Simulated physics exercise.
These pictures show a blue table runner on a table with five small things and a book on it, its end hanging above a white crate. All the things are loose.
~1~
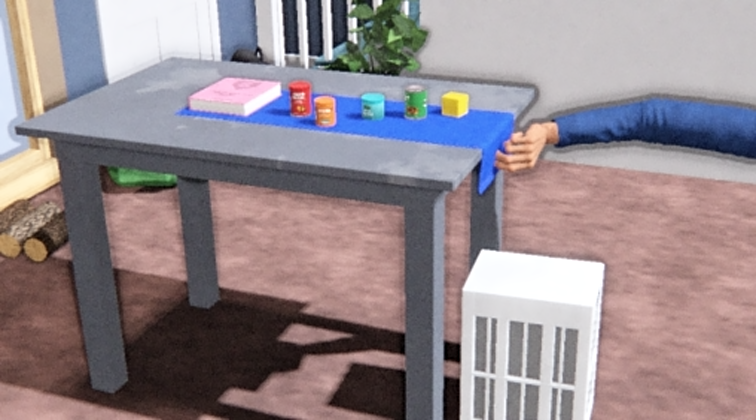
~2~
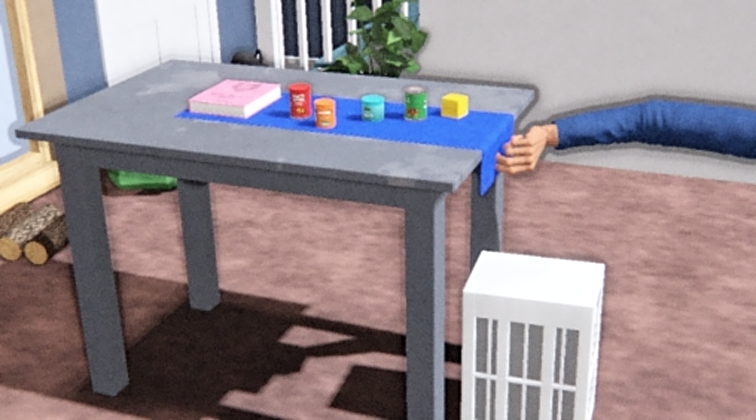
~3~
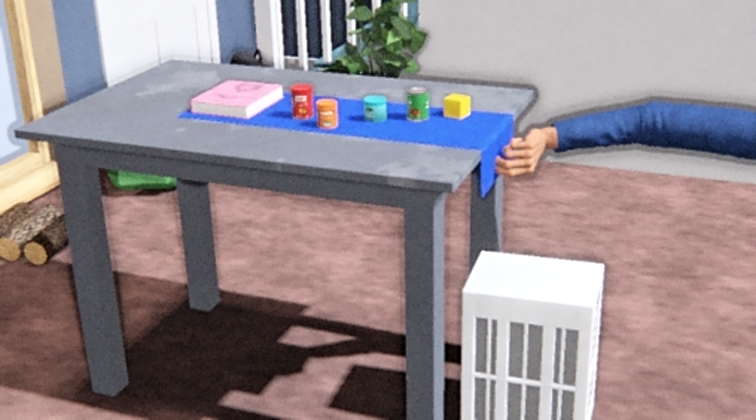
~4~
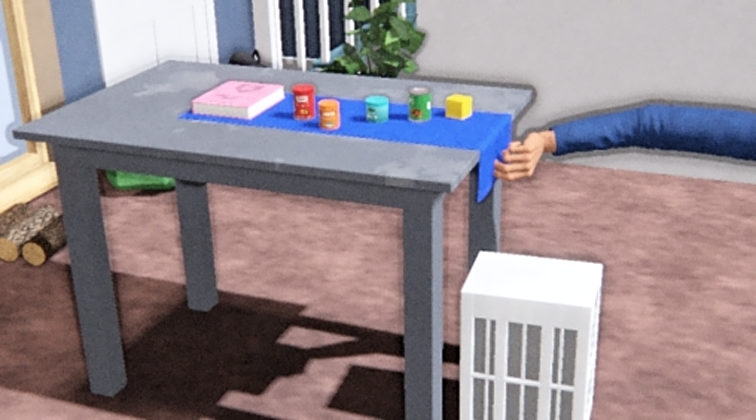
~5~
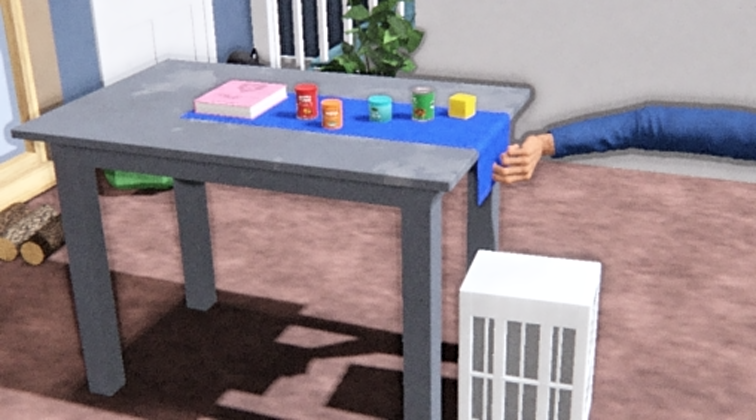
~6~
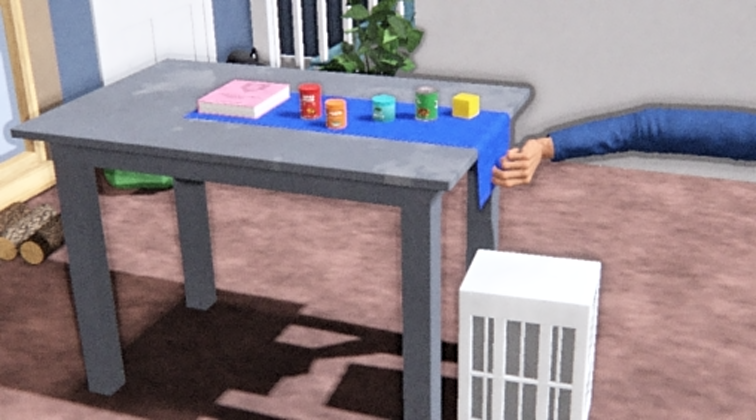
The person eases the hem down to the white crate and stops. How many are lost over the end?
The table loses two.
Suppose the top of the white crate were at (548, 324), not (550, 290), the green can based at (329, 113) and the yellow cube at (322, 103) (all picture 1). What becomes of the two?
The green can does not fall; the yellow cube keeps its place on top.
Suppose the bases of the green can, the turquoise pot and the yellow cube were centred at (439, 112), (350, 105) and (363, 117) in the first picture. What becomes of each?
The green can tumbles off, the turquoise pot remains up, the yellow cube stays on.
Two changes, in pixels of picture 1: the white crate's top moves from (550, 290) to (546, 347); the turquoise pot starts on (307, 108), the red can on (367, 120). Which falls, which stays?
The turquoise pot holds on, the red can goes over.
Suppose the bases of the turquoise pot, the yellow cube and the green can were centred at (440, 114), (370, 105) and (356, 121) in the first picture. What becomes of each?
The turquoise pot is carried off, the yellow cube remains up, the green can keeps its place on top.
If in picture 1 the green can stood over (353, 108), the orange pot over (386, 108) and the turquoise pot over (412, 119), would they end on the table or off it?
The green can survives, the orange pot remains up, the turquoise pot falls.
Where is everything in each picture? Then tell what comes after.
The first frame shows hem (480, 194); yellow cube (455, 96); green can (416, 88); turquoise pot (373, 97); orange pot (324, 100); red can (300, 85); top of the crate (550, 290).
The second frame shows hem (481, 195); yellow cube (455, 97).
The third frame shows hem (482, 198); green can (418, 90).
The fourth frame shows hem (477, 202); turquoise pot (377, 100); top of the crate (548, 291).
The fifth frame shows hem (478, 206); orange pot (331, 102).
The sixth frame shows hem (480, 210); yellow cube (466, 97); green can (426, 89); turquoise pot (384, 99); orange pot (335, 102); red can (310, 87).
Early on, hem near (494, 216); all still up.
Midway, hem near (494, 246); yellow cube gone.
Near the end, hem on the crate; yellow cube and green can gone.
Finally, hem on the crate; yellow cube and green can gone. The count of fallen things is two.
